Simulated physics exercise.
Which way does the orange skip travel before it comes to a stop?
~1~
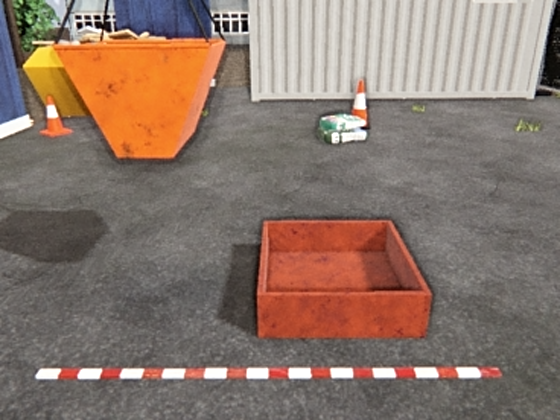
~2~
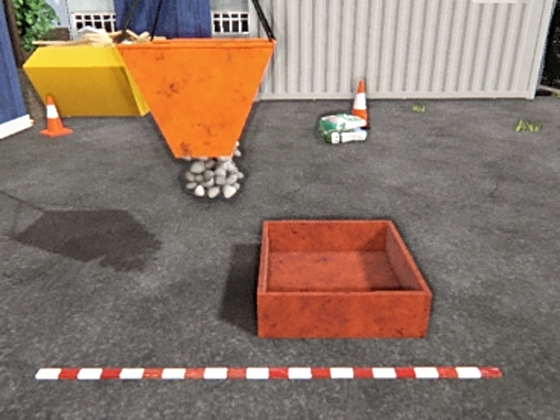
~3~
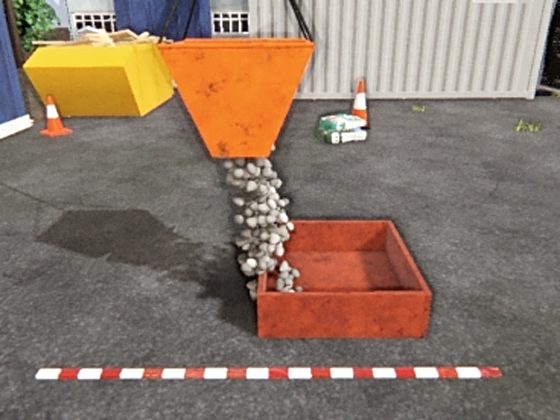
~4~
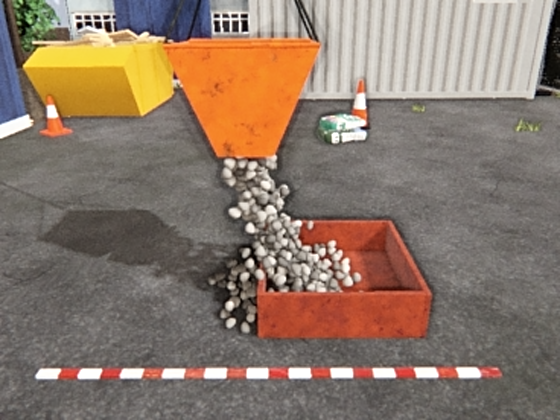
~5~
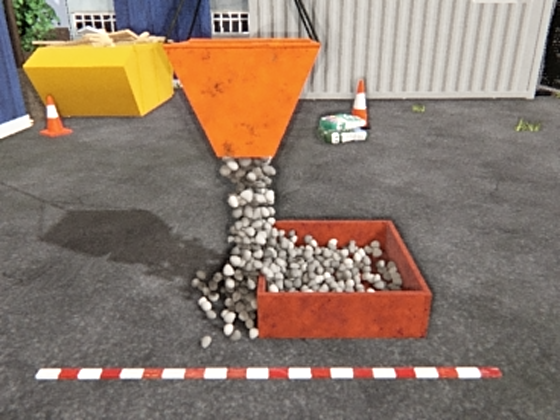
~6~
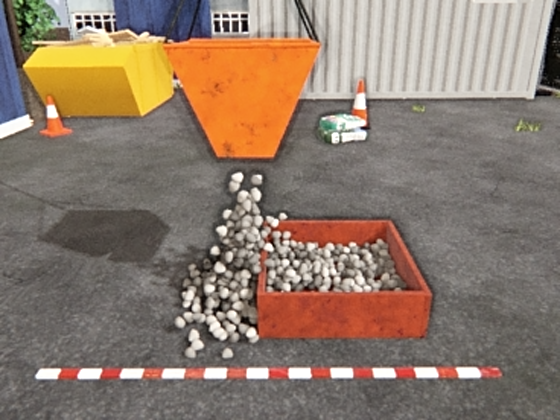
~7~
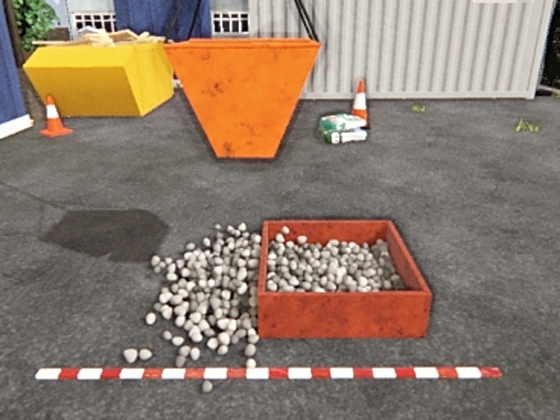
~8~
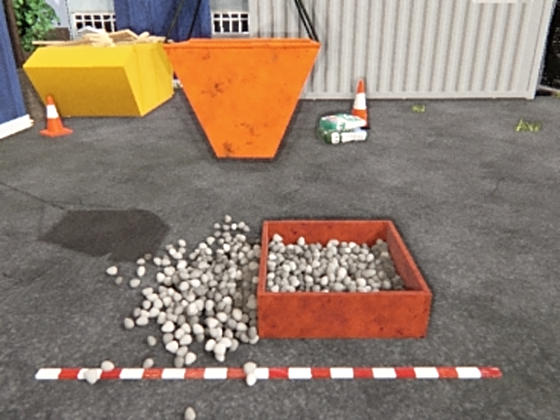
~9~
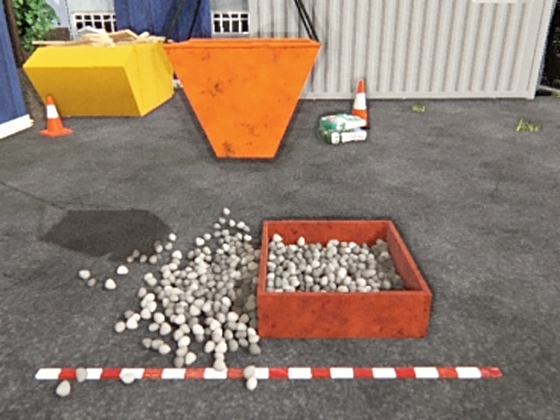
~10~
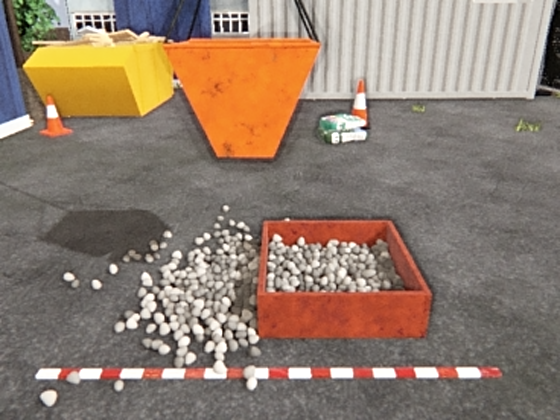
The orange skip travels to the right, toward the red bin.
